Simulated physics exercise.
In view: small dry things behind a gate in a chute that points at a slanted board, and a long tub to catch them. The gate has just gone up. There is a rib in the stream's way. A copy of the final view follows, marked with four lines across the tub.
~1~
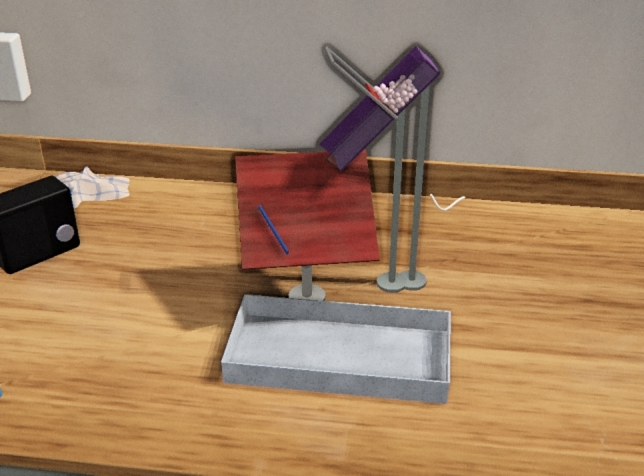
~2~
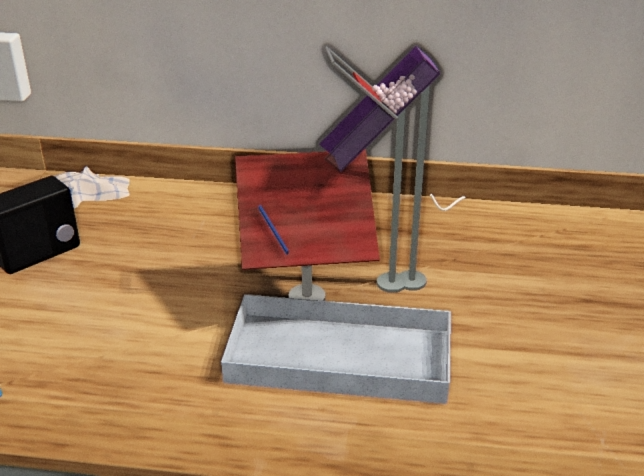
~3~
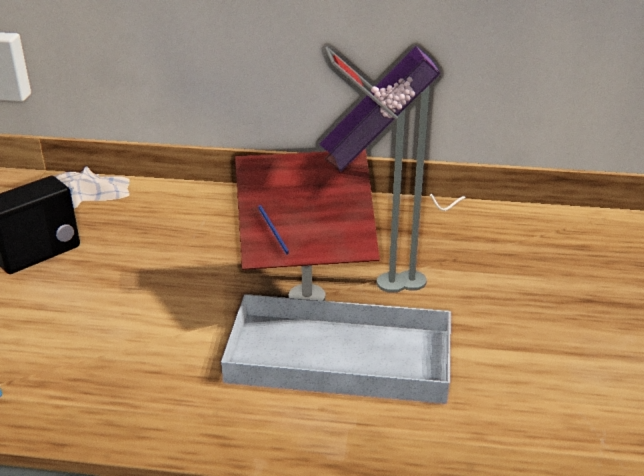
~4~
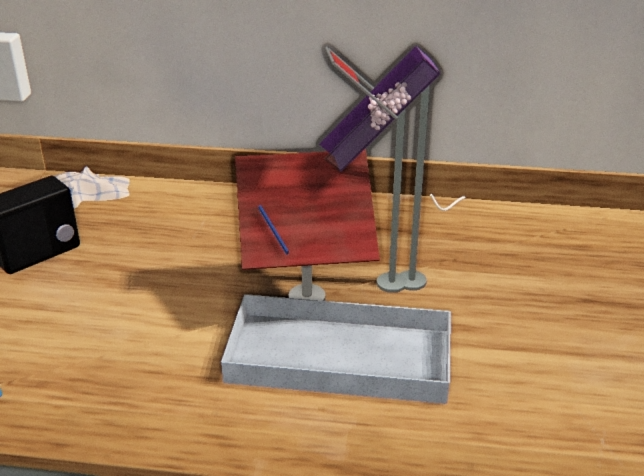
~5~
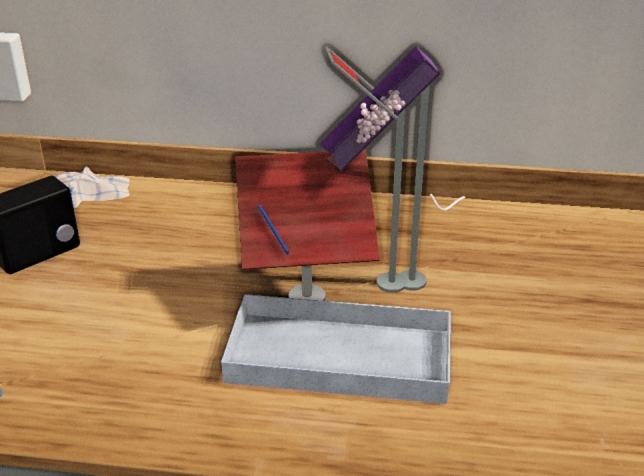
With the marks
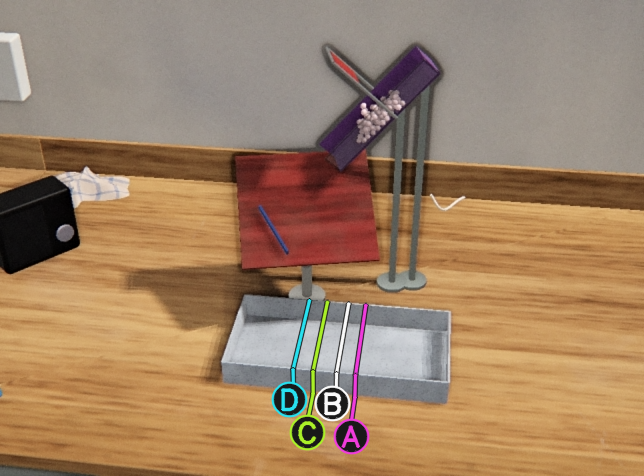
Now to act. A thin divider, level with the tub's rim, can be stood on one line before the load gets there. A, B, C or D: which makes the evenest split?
The best line is C.
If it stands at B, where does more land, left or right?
The left side.
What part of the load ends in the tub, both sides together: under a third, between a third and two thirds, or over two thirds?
About that: Over two thirds.
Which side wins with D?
More lands on the right.
On the marked copy, line A crosses the front rim at (355, 374); line B crosses the front rim at (336, 372); line C crosses the front rim at (313, 370); line D crosses the front rim at (293, 368).
Choosing A, of what is caught, all but a few on the left of the divider, only a few on the right.
Choosing B, of what is caught, all but a few on the left of the divider, a small share on the right.
Choosing C, of what is caught, close to two thirds on the left of the divider, close to a third on the right.
Choosing D, of what is caught, a small share on the left of the divider, the bulk on the right.
